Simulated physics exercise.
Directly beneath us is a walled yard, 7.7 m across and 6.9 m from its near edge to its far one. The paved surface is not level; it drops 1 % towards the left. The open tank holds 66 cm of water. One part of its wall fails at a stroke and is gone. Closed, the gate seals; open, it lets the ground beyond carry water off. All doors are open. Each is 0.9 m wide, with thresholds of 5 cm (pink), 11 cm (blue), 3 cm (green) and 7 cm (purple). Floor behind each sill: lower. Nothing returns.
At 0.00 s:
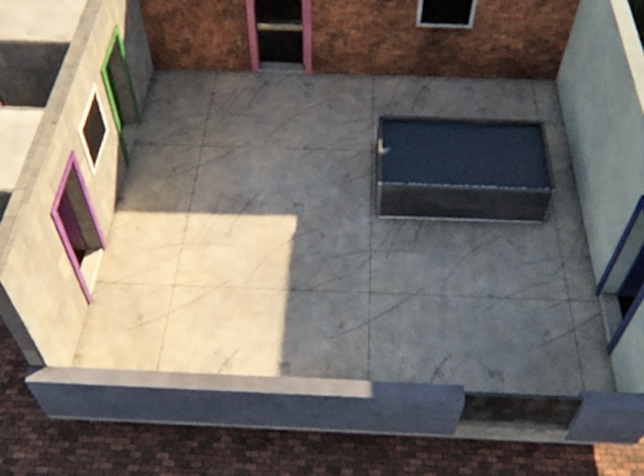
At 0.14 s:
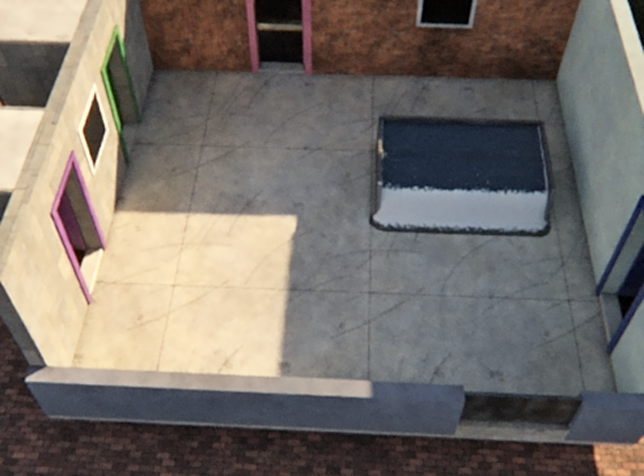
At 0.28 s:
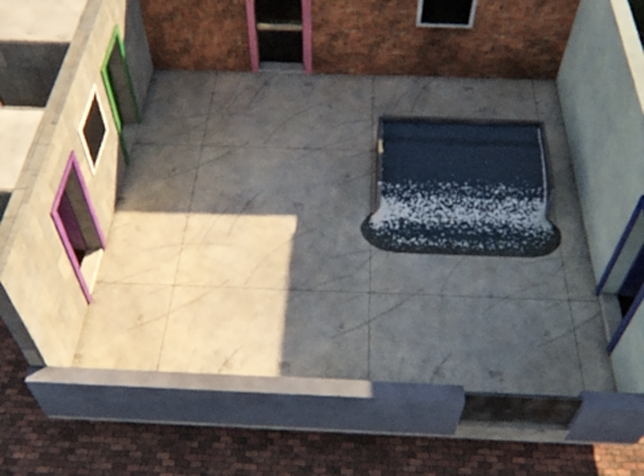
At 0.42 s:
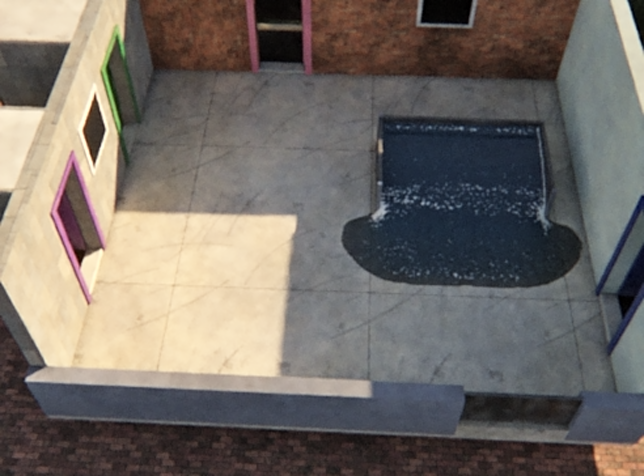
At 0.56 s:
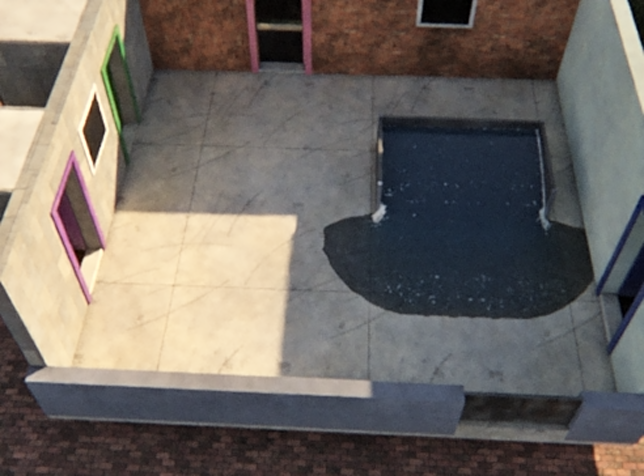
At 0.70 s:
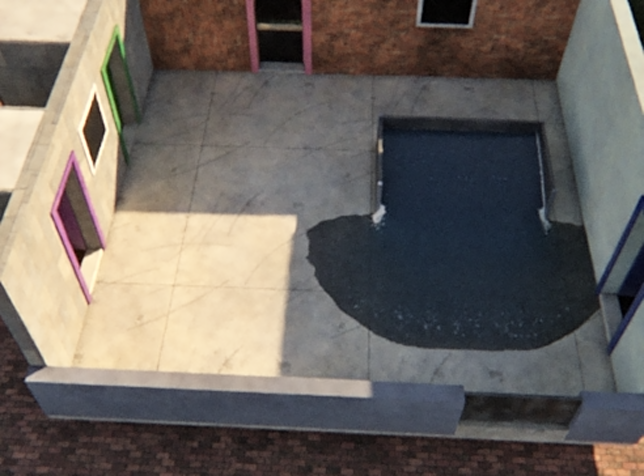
Dark water burst out through the near side of the open tank as that wall vanished, then spread across the paved yard in a widening rounded pool, reaching towards the low front wall.
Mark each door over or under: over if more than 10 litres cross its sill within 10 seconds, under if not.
Marks: Pink door: Under; blue door: Over; green door: Over; purple door: Over.
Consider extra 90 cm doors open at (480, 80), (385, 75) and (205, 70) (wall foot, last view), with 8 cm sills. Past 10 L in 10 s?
Less, less, more.
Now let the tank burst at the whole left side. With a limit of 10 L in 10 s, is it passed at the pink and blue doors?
Lab note: Vs limit, pink door limit exceeded; blue door inside limit.
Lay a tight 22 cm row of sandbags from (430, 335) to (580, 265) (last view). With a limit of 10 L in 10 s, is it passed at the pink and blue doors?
Then the pink door is short of it and the blue door is short of it.
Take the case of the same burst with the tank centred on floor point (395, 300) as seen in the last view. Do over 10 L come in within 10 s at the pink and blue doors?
Result - pink door exceeds it, blue door exceeds it.
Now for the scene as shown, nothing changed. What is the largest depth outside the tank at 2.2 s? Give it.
Depth max: Approx. 42 cm.
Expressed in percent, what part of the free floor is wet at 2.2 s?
35 %.
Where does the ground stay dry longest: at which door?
Pink.
After 1.4 s water covers 30 % of the floor and is deepest (40 cm) near (467, 410); pink door not reached, blue door 12 cm at the sill, 0 L in, green door not reached, purple door not reached.
After 2.2 s water covers 35 % of the floor and is deepest (42 cm) near (613, 416); pink door not reached, blue door 11 cm at the sill, 1 L in, green door not reached, purple door not reached.
After 3.5 s water covers 40 % of the floor and is deepest (28 cm) near (65, 392); pink door not reached, blue door 18 cm at the sill, 18 L in, green door not reached, purple door not reached.
After 6.0 s water covers 70 % of the floor and is deepest (18 cm) near (65, 392); pink door not reached, blue door 6 cm at the sill, 31 L in, green door 4 cm at the sill, 0 L in, purple door 14 cm at the sill, 33 L in.
After 10.0 s water covers 85 % of the floor and is deepest (14 cm) near (147, 96); pink door 6 cm at the sill, 1 L in, blue door 2 cm at the sill, 31 L in, green door 6 cm at the sill, 21 L in, purple door 10 cm at the sill, 99 L in.
